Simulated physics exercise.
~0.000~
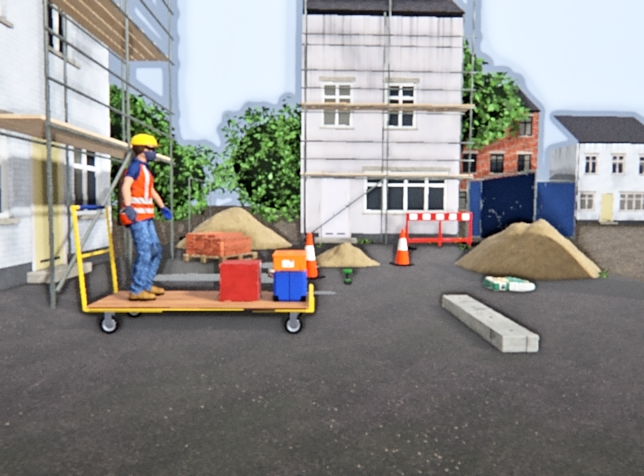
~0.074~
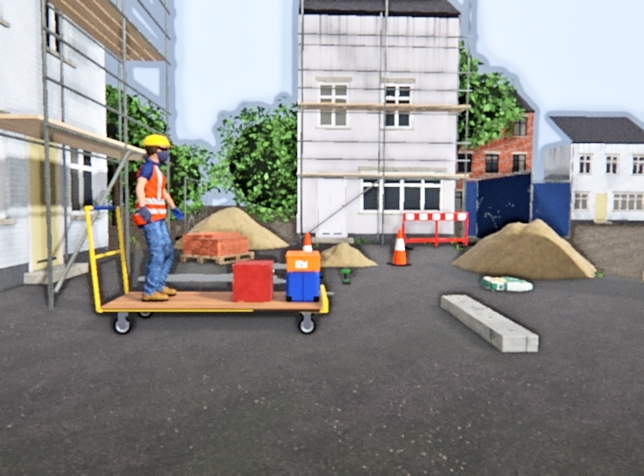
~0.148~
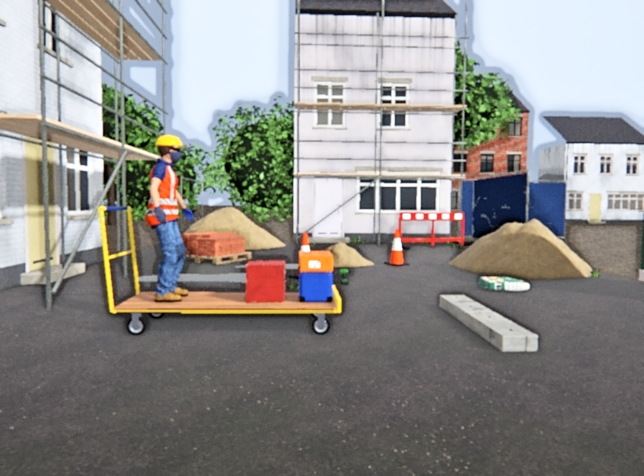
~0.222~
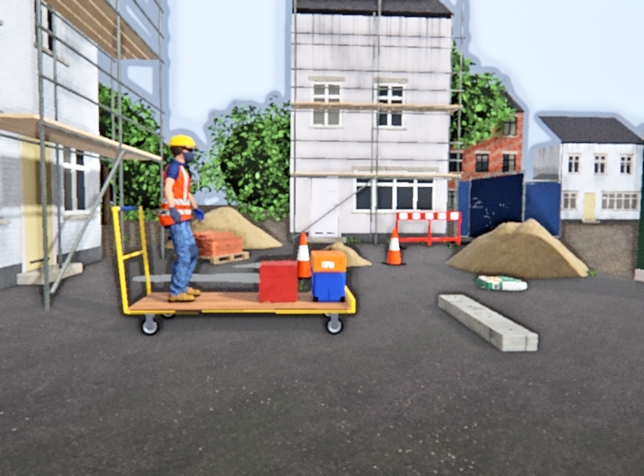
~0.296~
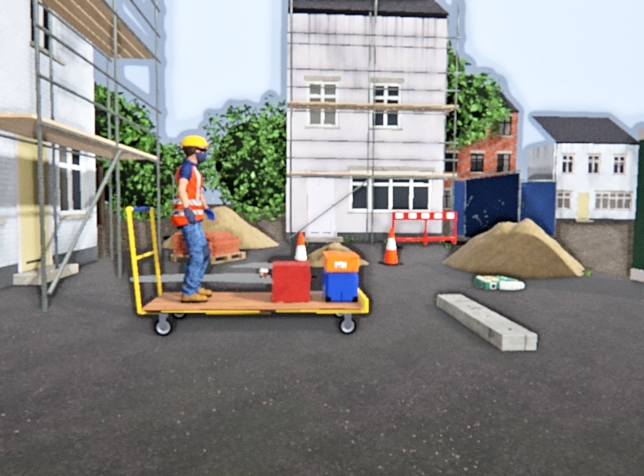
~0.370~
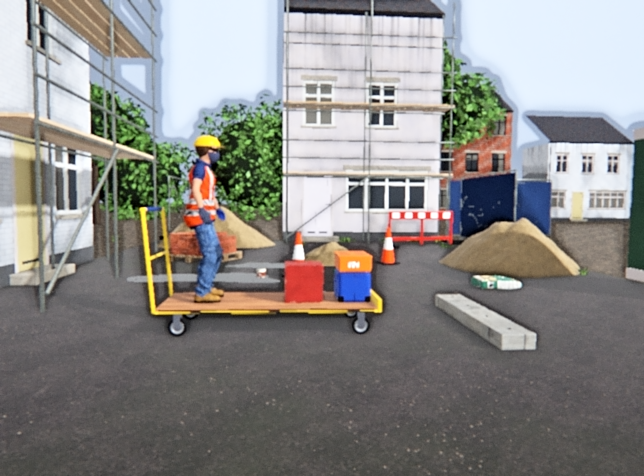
A yellow-railed flatbed trolley rolls steadily rightward across a dark tarmac building yard, seen side-on from a slightly raised view that drifts only slightly. On its wooden deck, a figure in a yellow helmet, orange vest and jeans stands at the left, behind a red box and an orange-and-blue tote. Behind are scaffolded white houses, sand heaps, bricks and cones, with a pale concrete beam lying at right.
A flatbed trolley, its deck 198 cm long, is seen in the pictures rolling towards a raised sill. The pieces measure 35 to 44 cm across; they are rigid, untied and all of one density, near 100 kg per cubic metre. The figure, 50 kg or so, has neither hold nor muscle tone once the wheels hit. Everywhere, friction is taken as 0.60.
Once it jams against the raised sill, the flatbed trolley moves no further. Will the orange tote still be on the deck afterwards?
Outcome: Off.
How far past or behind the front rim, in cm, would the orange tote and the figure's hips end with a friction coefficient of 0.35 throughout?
Then the orange one ends up 80 cm beyond the rim while the hips stay 120 cm back from it.
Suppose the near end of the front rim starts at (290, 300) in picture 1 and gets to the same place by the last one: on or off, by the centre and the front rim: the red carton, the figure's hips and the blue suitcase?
In that case red on, hips on, blue on.
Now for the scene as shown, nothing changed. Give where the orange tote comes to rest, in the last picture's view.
At about (529, 316).
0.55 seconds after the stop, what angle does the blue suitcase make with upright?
It leans roughly 0° away from upright.
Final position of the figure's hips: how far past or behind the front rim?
Around 130 cm back from the rim.
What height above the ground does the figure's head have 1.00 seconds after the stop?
70 cm above it.
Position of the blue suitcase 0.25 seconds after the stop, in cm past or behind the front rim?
Behind the rim, near 20 cm.
The wheels strike at 0.97 s.
After 1.52 s the orange tote is 33 cm past the rim, tilted 75°, near (502, 307) in the last picture's view.
After 1.97 s the orange tote is 61 cm past the rim, tilted 180°, near (529, 316) in the last picture's view.
When all is still (3.2 s), past the rim, orange tote; behind it, blue suitcase, red carton and the figure's hips.
